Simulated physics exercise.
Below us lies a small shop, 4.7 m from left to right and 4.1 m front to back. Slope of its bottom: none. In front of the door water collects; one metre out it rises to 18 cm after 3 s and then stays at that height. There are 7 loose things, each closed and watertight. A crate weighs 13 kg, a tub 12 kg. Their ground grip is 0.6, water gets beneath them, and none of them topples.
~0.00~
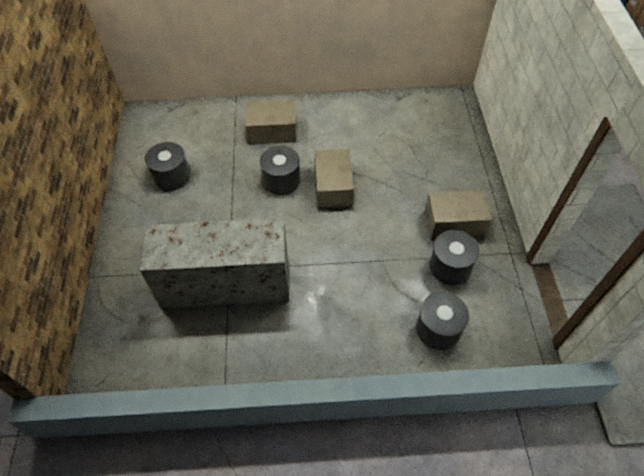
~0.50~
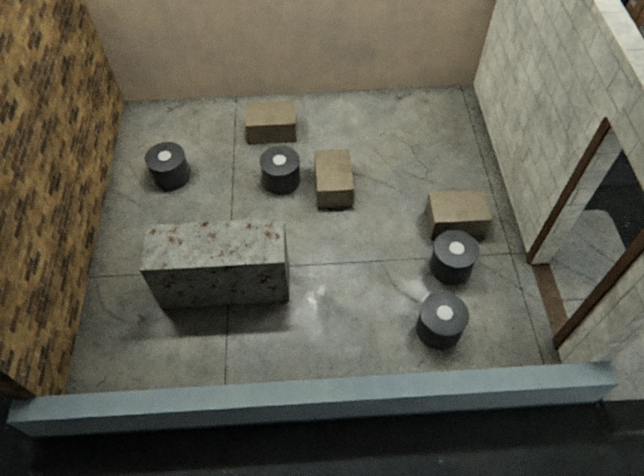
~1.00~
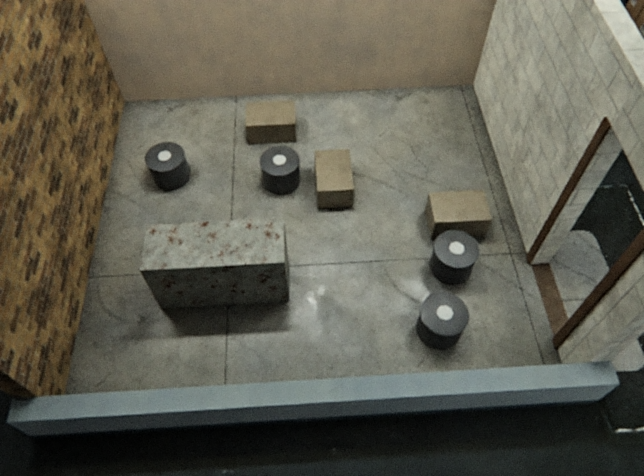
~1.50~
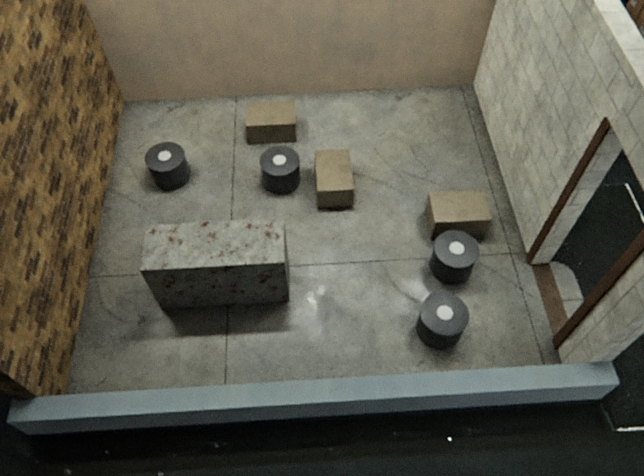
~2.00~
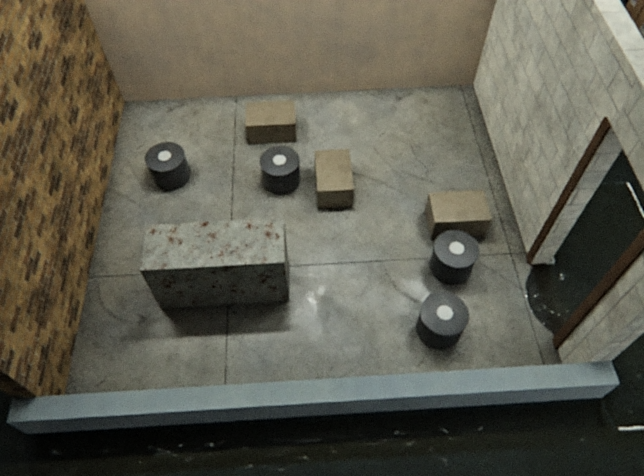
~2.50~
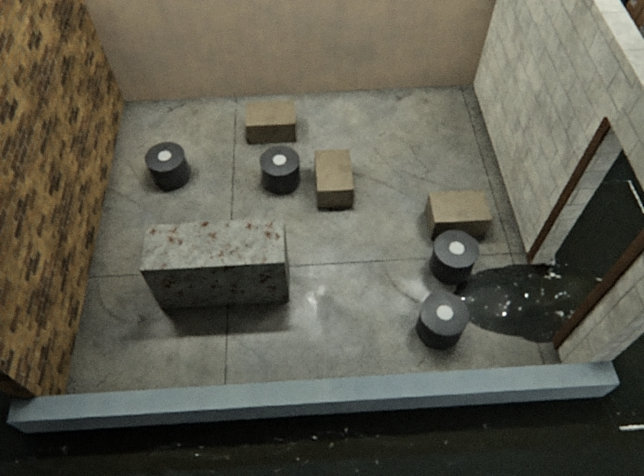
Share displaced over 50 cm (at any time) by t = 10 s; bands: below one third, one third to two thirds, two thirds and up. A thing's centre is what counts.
It's going to be fewer than one in three, I reckon.
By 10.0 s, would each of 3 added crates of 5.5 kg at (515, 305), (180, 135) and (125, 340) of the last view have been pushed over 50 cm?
Respectively, higher, lower and higher.
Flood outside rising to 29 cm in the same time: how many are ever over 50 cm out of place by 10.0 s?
Then it comes to 3.
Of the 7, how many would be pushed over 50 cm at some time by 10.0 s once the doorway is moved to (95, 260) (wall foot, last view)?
Then it comes to 2 of them.
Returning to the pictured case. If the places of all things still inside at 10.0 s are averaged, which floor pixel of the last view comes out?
That lands at roughly (295, 208).
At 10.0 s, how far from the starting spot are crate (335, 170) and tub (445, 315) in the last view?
Shifts: 0 cm / 200 cm.
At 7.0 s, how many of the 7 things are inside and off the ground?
It comes to 0 of them.
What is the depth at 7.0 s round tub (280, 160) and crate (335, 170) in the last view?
Some 3 cm at the first, some 3 cm at the second.
After 3.5 s 0 of 7 are over 50 cm from their spots; 0 afloat.
After 4.5 s 1 of 7 are over 50 cm from their spots; 0 afloat.
After 7.0 s 2 of 7 are over 50 cm from their spots; 0 afloat.
After 10.0 s 2 of 7 are over 50 cm from their spots, and 2 have been at some point; 0 afloat.
